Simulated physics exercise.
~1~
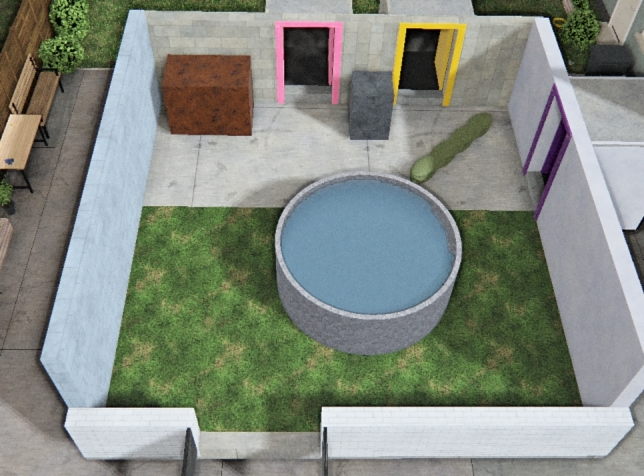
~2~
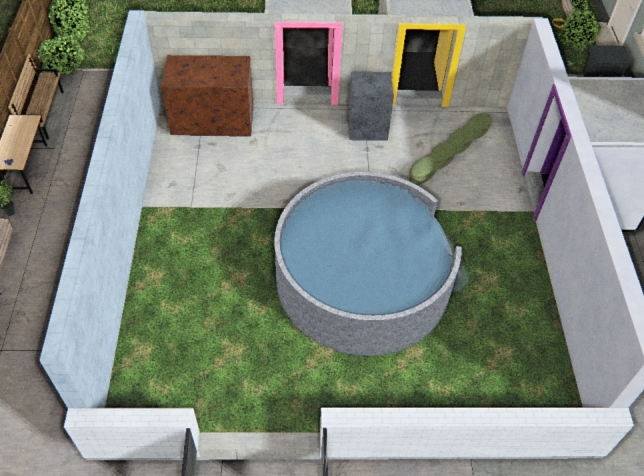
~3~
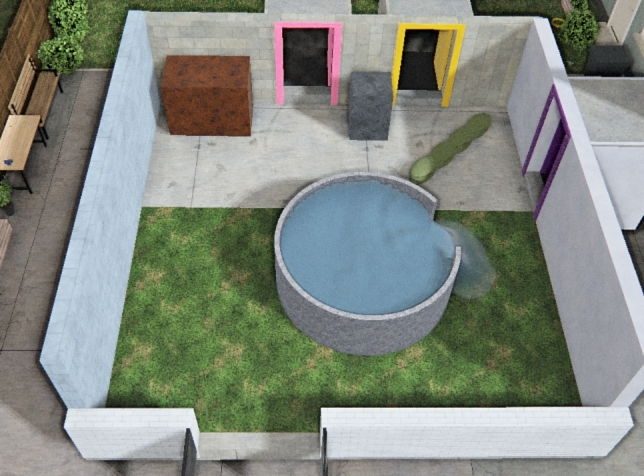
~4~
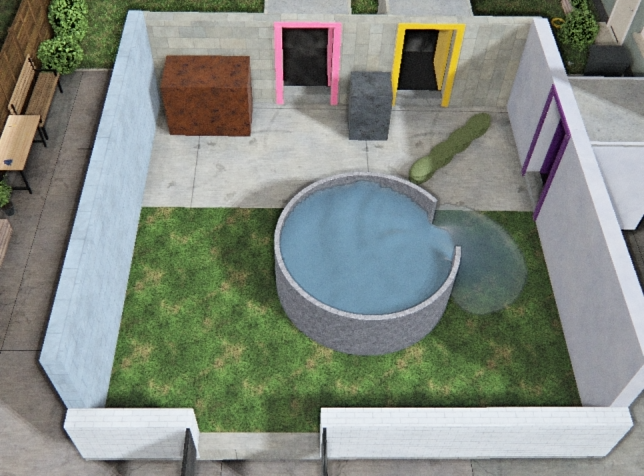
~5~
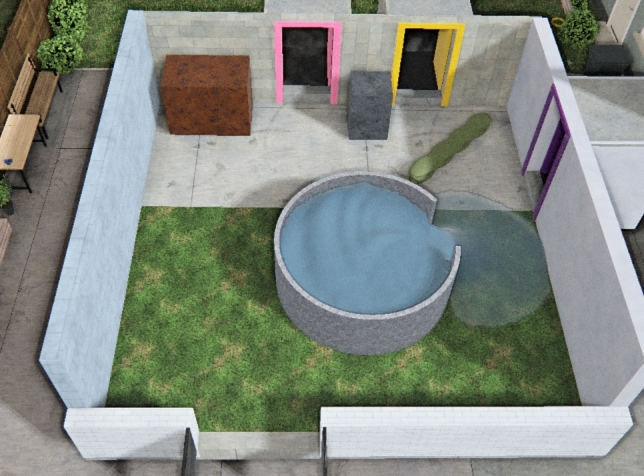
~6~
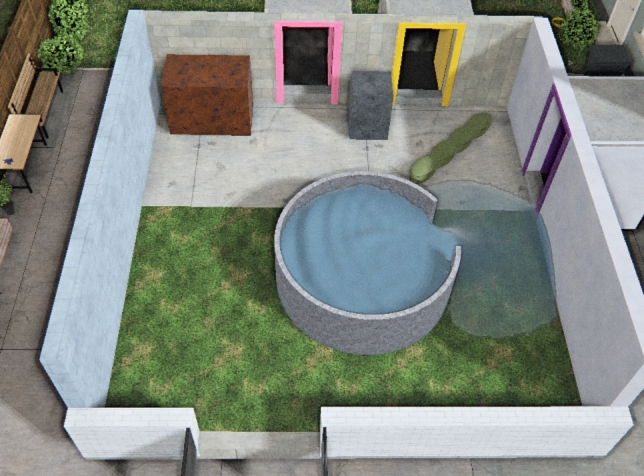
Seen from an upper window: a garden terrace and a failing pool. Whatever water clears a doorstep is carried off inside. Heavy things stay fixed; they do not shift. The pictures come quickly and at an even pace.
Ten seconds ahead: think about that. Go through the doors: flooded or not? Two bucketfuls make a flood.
Yellow door: Not flooded. Purple door: Flooded. Pink door: Not flooded.
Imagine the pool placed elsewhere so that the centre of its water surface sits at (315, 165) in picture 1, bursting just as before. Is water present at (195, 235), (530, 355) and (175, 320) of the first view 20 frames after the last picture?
Spot by spot, in the order asked: Untouched, swamped, untouched.
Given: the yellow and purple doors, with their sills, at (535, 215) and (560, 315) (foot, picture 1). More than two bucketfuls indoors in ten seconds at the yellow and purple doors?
Result: Yellow door goes past the limit, purple door goes past the limit.
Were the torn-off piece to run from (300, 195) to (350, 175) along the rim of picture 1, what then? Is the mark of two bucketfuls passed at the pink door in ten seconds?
The pink one ends up above.
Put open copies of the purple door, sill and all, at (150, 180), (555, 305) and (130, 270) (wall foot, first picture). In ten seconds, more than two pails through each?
First falls short, then tops the limit, then falls short.
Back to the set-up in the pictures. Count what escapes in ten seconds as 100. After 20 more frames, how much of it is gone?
My figure is about 35 in a hundred.
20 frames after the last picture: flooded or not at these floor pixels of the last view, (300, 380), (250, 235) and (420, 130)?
In turn: Clear, not flooded, covered.
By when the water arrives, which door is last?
I'd say the door marked pink.
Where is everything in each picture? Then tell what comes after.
The first frame shows still water in the pool at (368, 243).
In the second frame, the front is at a hidden place, out from the gap at (443, 248).
In the third frame, the front is at (491, 281), out from the gap at (442, 250).
In the fourth frame, the front is at (522, 271), out from the gap at (442, 251).
In the fifth frame, the front is at (535, 232), out from the gap at (442, 250).
In the sixth frame, the front is at (528, 204), out from the gap at (442, 250).
A moment on, water covers 20 % of the floor; the yellow door not reached, the purple door over two buckets in, the pink door not reached.
Next, water covers 30 % of the floor; the yellow door wet at the sill, nothing in, the purple door far over two buckets in, the pink door not reached.
Then, water covers 50 % of the floor; the yellow door wet at the sill, nothing in, the purple door far over two buckets in, the pink door wet at the sill, nothing in.
Later, water covers 75 % of the floor; the yellow door wet at the sill, nothing in, the purple door far over two buckets in, the pink door wet at the sill, nothing in.
In the end, water covers 95 % of the floor; the yellow door wet at the sill, nothing in, the purple door far over two buckets in, the pink door wet at the sill, nothing in.
